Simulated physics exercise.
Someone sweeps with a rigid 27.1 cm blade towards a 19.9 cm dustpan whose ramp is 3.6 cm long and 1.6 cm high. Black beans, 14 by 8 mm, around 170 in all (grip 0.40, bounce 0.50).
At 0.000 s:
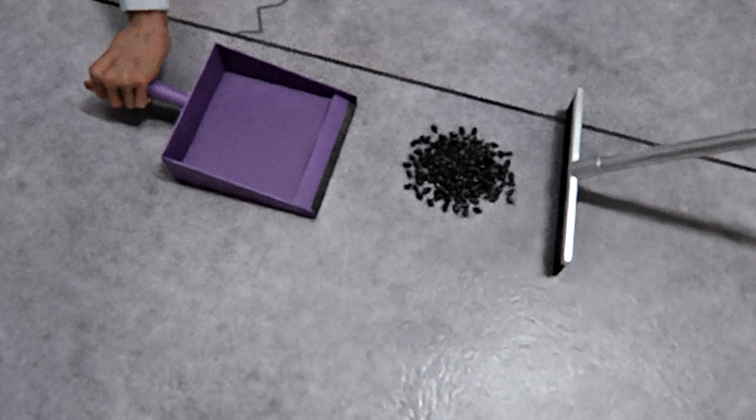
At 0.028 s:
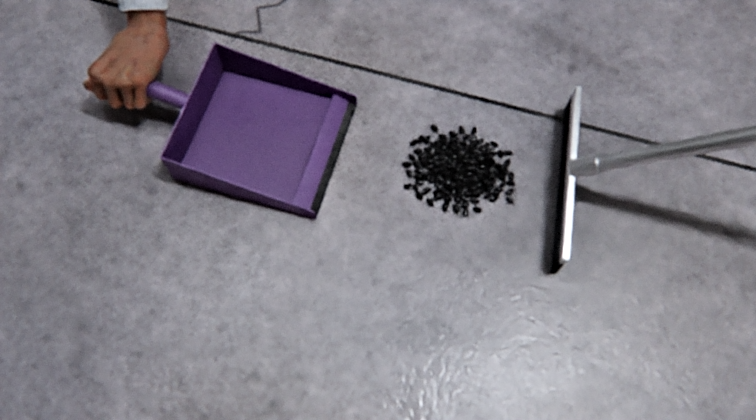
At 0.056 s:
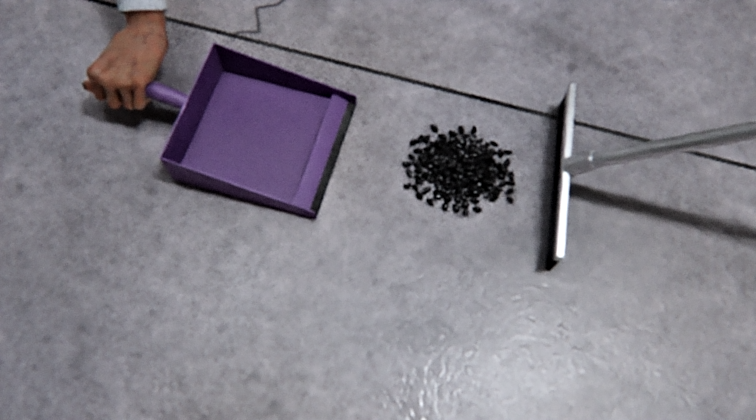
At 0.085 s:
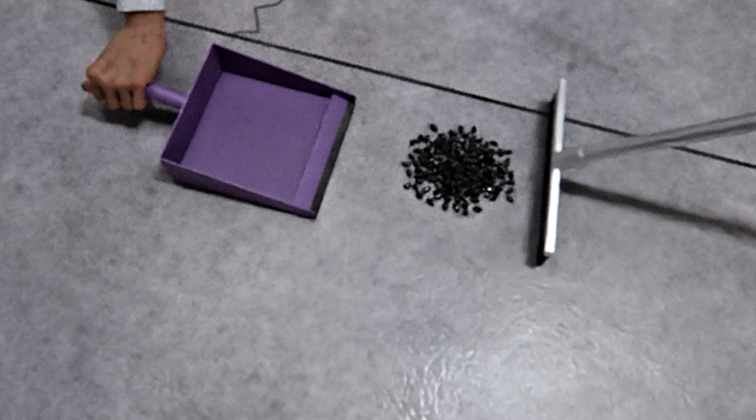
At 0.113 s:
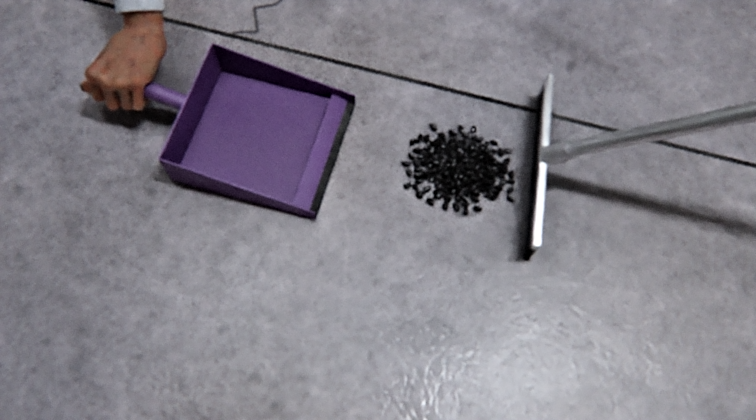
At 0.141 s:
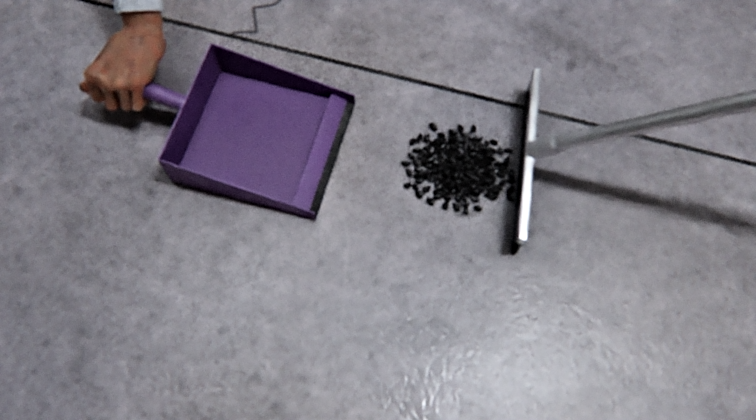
In the video, a hand holds a purple dustpan on a gray floor beside a pile of small black beans, while a long-handled blade on the right slides left across the floor until it is at the pile's right edge.
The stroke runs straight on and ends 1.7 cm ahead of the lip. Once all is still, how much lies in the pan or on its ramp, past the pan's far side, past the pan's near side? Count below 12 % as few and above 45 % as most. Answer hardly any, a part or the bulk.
Pan a part, far side a part, near side hardly any.
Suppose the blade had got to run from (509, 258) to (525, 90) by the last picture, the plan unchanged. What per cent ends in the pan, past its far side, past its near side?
Pan 40, far 10, near 5.
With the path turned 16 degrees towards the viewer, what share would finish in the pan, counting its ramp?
It would be near 35 per cent.
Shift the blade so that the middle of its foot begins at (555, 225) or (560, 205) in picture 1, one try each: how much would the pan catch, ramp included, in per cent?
About 25 and 25 per cent.
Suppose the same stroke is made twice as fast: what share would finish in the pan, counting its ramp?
In that case some 50 per cent.
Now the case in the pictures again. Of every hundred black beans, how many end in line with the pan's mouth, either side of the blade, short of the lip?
About 55 per cent.
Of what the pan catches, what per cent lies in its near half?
Roughly 20 per cent.
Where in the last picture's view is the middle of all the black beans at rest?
Around (346, 136).
After 0.32 s, middle of the blade 14 cm from the lip; 0 % over the lip, far side 10 %, near side 0 %.
After 0.43 s, middle of the blade 7 cm from the lip; 0 % over the lip, far side 15 %, near side 0 %.
After 0.68 s, middle of the blade 3 cm from the lip; 25 % over the lip, far side 20 %, near side 0 %.
At rest (2.5 s), pan 25 %, far side 20 %, near side 5 %, in front of the lip or behind the blade 55 %.
